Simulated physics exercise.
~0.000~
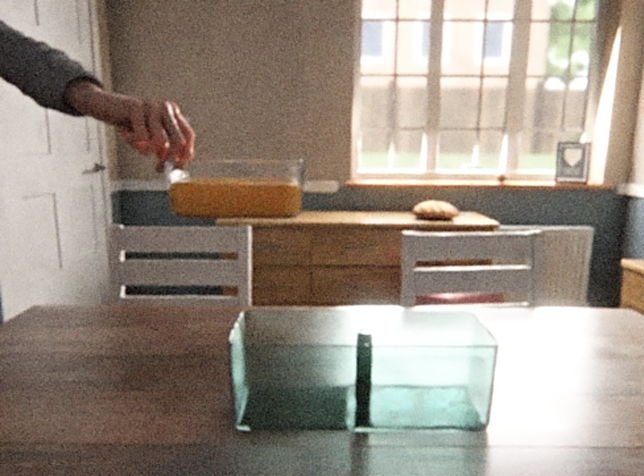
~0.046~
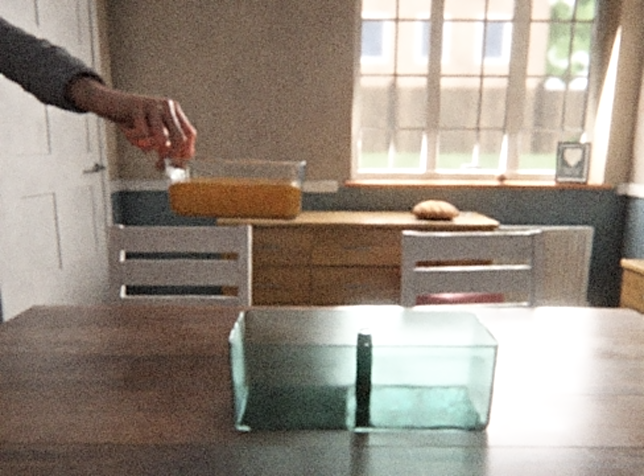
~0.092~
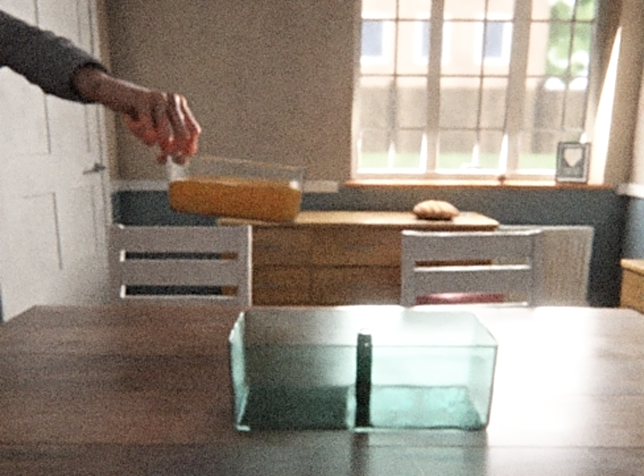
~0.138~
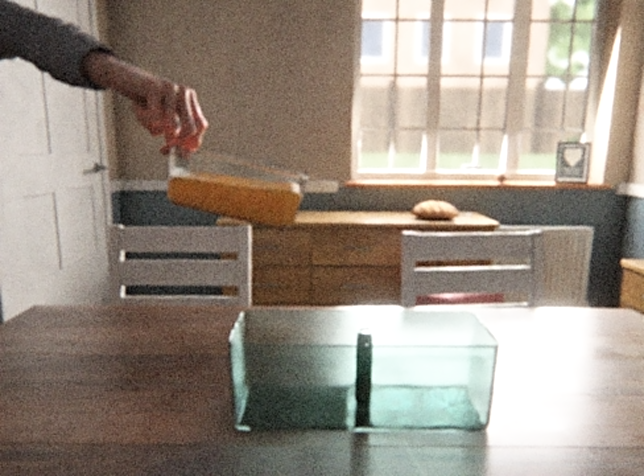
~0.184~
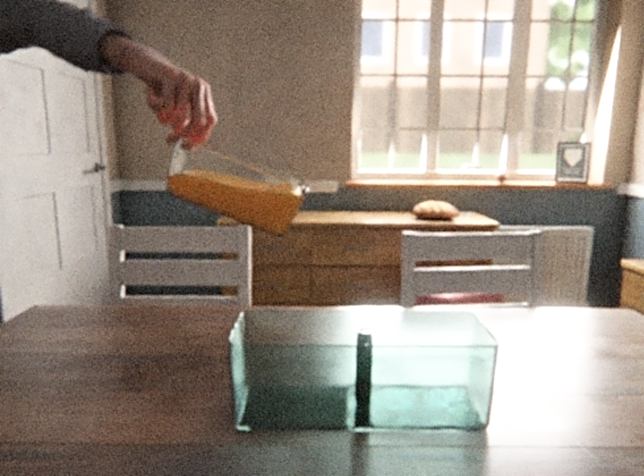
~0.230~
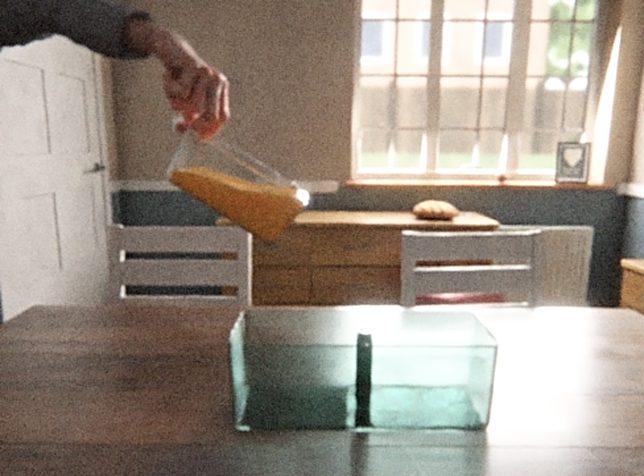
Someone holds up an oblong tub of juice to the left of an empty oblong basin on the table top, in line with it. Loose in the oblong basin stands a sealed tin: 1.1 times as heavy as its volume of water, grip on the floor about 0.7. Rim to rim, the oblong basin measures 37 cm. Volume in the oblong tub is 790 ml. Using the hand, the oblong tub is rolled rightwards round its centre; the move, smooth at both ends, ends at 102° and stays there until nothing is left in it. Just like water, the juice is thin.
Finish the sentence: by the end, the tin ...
By the end, the tin has toppled.
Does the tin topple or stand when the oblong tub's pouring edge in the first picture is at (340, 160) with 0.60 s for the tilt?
Result: Tin upright.
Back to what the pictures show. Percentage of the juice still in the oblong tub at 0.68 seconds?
2 per cent or thereabouts.
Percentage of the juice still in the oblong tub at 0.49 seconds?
Fraction remaining: Approx. 14 per cent.
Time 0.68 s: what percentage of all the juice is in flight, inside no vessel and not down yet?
Estimate: About 5 in a hundred.
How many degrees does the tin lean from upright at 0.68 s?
Looks like some 5 degrees from vertical upright.
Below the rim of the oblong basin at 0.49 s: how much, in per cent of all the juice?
Around 16%.
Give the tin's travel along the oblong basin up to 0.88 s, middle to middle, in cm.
About 5 cm.
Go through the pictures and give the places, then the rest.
In the first picture, tilt 0°; pouring edge (304, 162); surface from (181, 181) to (301, 182); the oblong basin's rim runs from (236, 327) to (486, 329); the tin's top is at (365, 334).
In the second picture, tilt 1°; pouring edge (304, 164); surface from (181, 180) to (301, 183).
In the third picture, tilt 6°; pouring edge (306, 169); surface from (181, 178) to (301, 184).
In the fourth picture, tilt 13°; pouring edge (307, 177); surface from (181, 176) to (302, 187).
In the fifth picture, tilt 22°; pouring edge (308, 188); surface from (180, 173) to (304, 190).
In the sixth picture, tilt 33°; pouring edge (306, 200); surface from (180, 169) to (307, 194).
By 0.49 s the tilt is 94° and 15 per cent is still to pour; the tin stands where it began.
By 0.68 s the tilt is 102° and 2 per cent is still to pour; the tin stands 3 cm from where it began.
By 0.88 s the tilt is 102° and 0 per cent is still to pour; the tin leans 16°.
By 1.10 s the tilt is 102° and 0 per cent is still to pour; the tin lies on its side.
At rest the tin lies on its side.
